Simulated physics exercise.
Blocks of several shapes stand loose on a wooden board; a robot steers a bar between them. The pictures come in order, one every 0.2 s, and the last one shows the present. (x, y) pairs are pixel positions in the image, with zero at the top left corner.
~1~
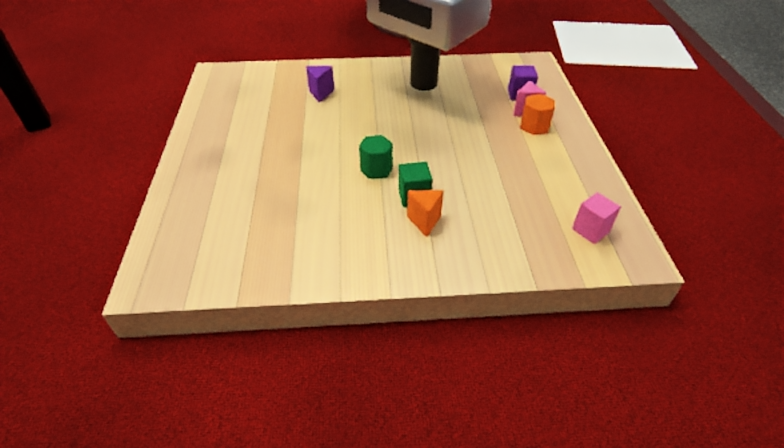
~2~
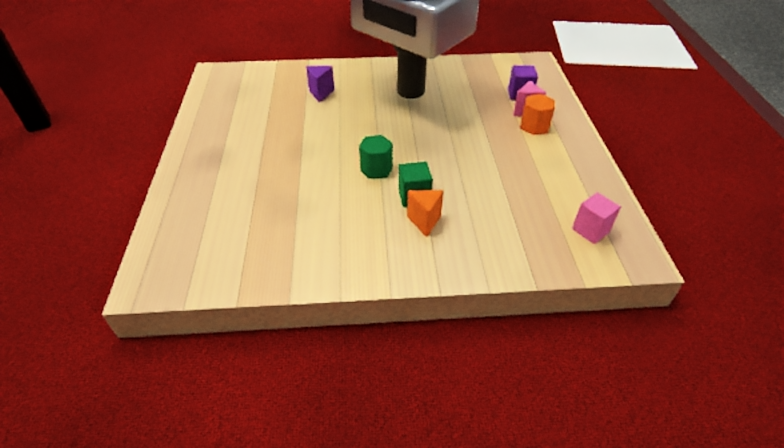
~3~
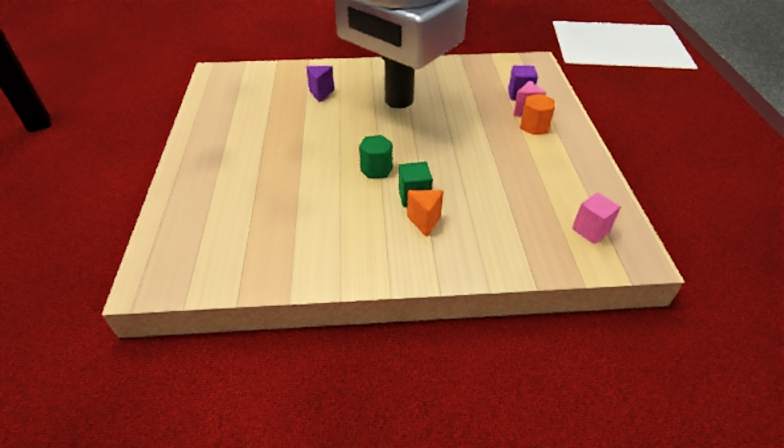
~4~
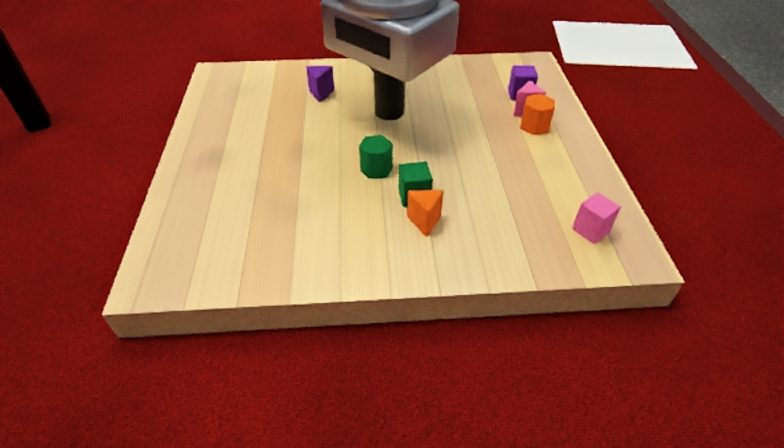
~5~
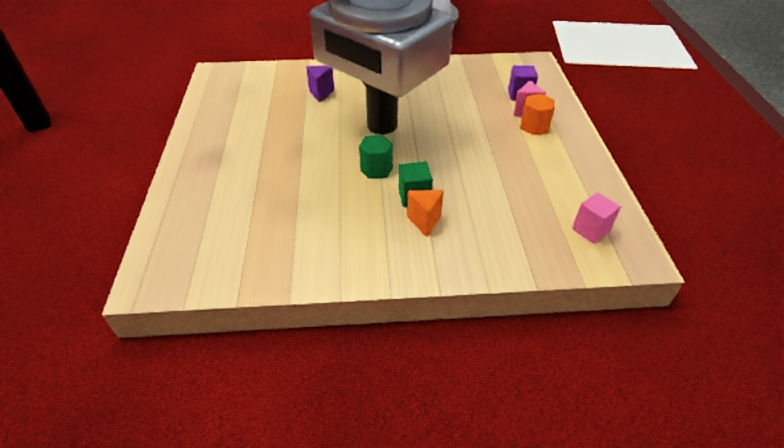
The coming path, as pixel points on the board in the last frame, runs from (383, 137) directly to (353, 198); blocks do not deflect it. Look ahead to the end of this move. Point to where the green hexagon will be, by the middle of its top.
The middle of its upper face should be somewhere near (369, 193).
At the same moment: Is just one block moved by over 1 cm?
It seems so.
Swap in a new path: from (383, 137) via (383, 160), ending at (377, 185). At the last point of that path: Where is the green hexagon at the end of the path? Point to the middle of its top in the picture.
Its top face will be centred at roughly (354, 177).
On the path given first. One third of the way, bar at (373, 145); green hexagon at (374, 150).
Two thirds of the way, bar at (362, 165); green hexagon at (368, 172), turned 20° anticlockwise.
At the end, bar at (352, 187); green hexagon at (369, 193), turned 60° anticlockwise; green square block in place.
